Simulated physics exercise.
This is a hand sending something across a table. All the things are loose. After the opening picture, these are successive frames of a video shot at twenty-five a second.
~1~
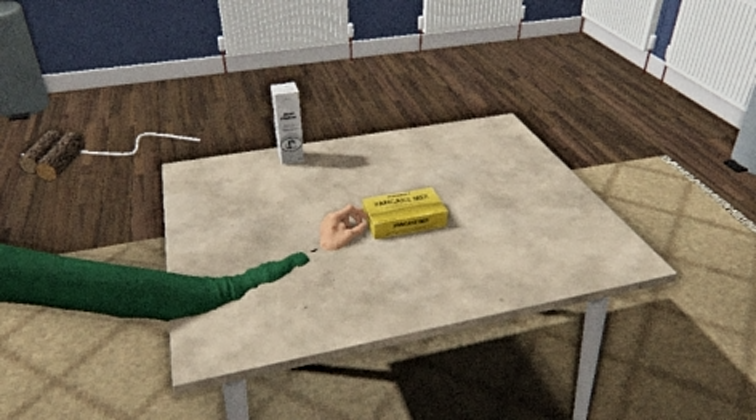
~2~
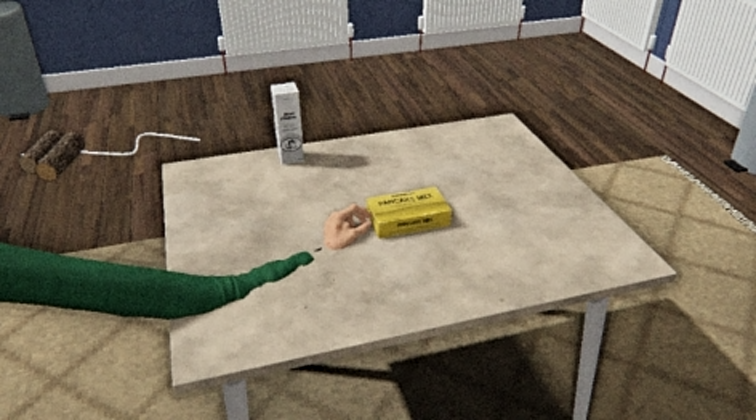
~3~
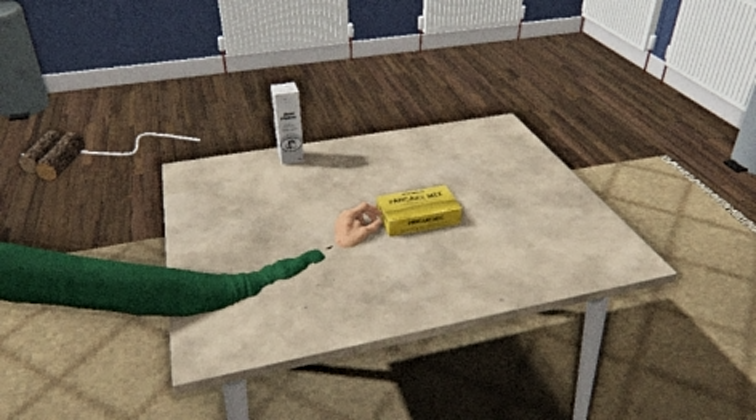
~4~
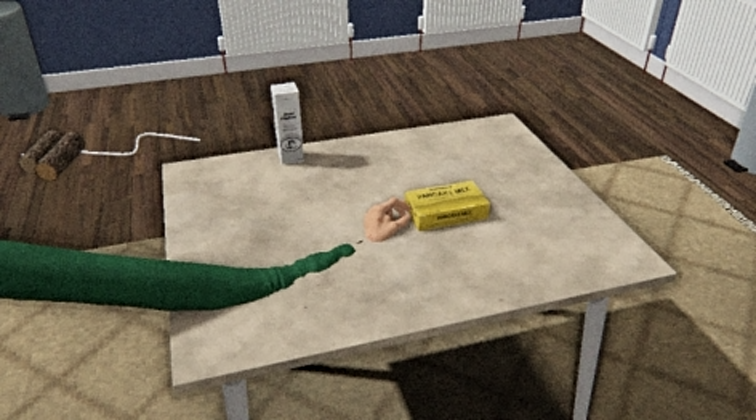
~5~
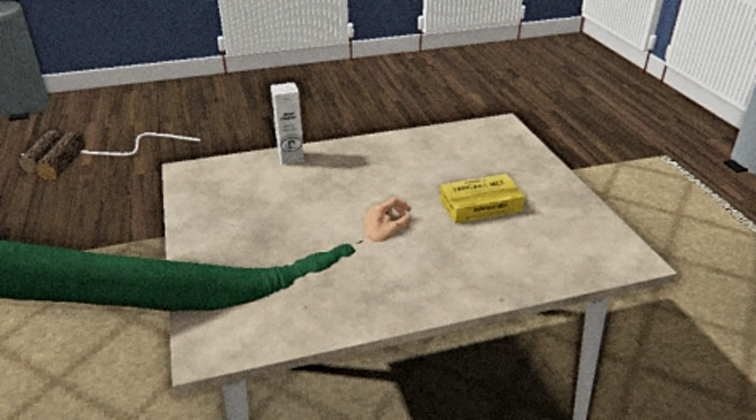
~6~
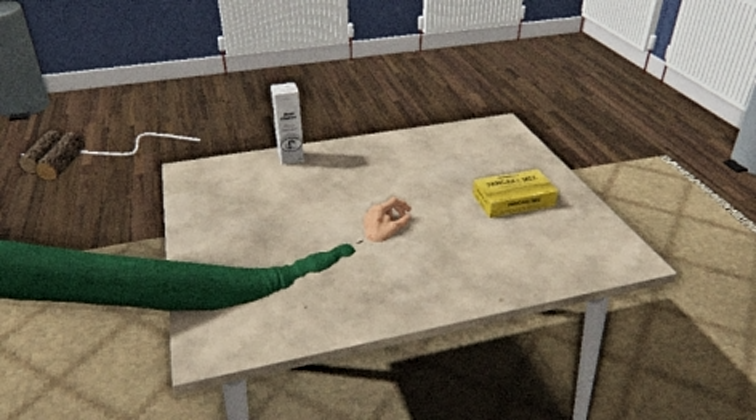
At the start, a hand in a green sleeve rests against a yellow packet on a table, with a white carton standing behind. The hand pushes the packet to the right, then stays still while the packet slides on by itself, away from the fingers toward the table's right side.
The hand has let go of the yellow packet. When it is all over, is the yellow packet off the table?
The yellow packet goes over the edge.
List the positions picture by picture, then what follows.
In the first picture, under the hand; yellow packet (404, 213).
In the second picture, under the hand; yellow packet (408, 212).
In the third picture, under the hand; yellow packet (418, 210).
In the fourth picture, yellow packet (446, 205).
In the fifth picture, yellow packet (481, 198) slid a little.
In the sixth picture, yellow packet (514, 193) slid about its own width.
Then, 0.30 s after the last picture, yellow packet now off the table.
Then, 0.50 s after the last picture, things are still on the move.
By the end, off the table, yellow packet.
